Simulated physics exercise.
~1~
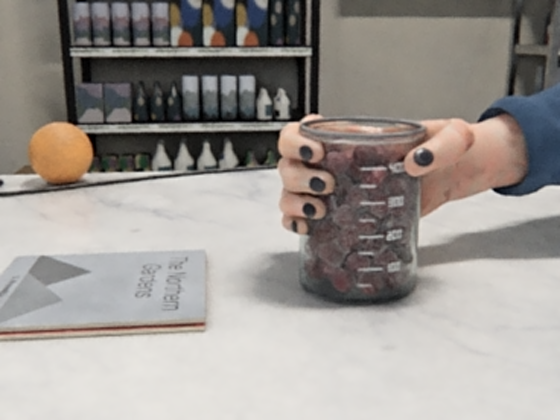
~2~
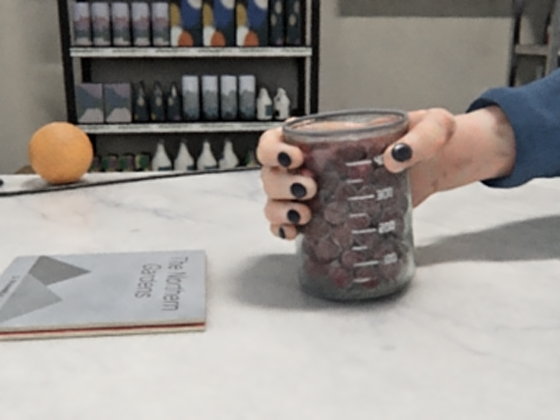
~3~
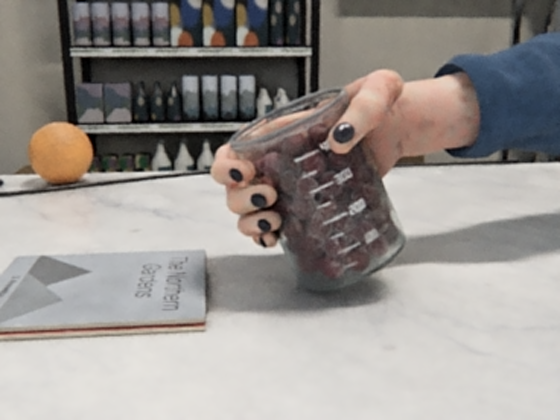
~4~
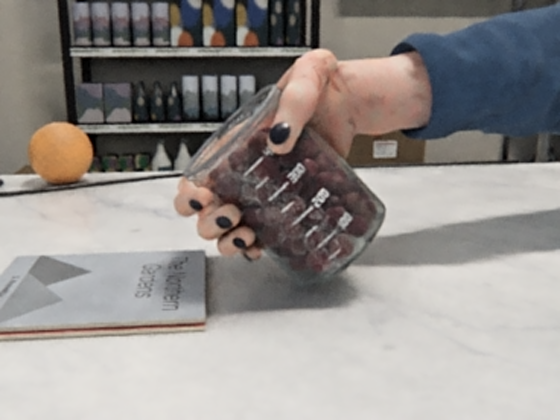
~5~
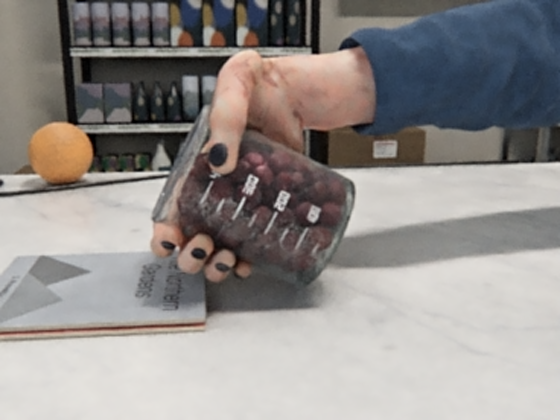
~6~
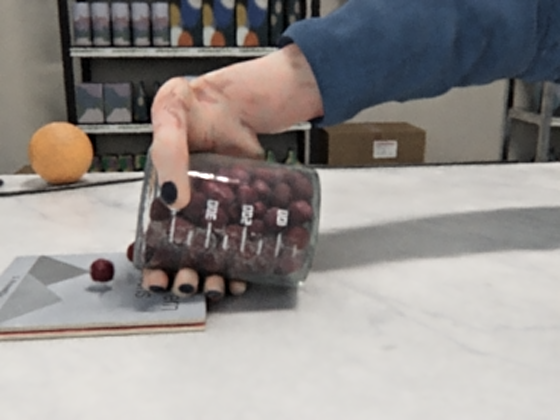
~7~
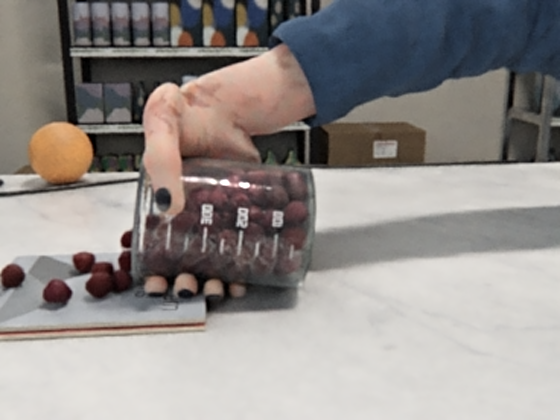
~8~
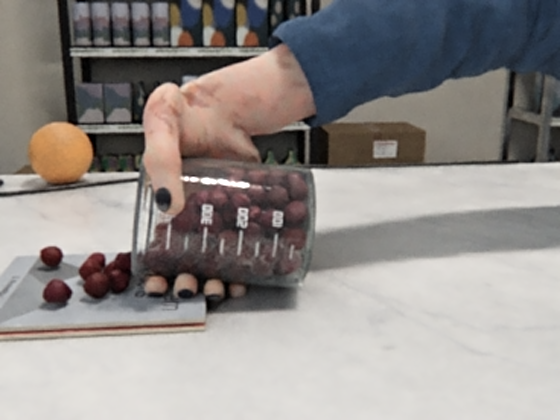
A hand tips a beaker of dark red berries leftward, spilling some onto a gray book.
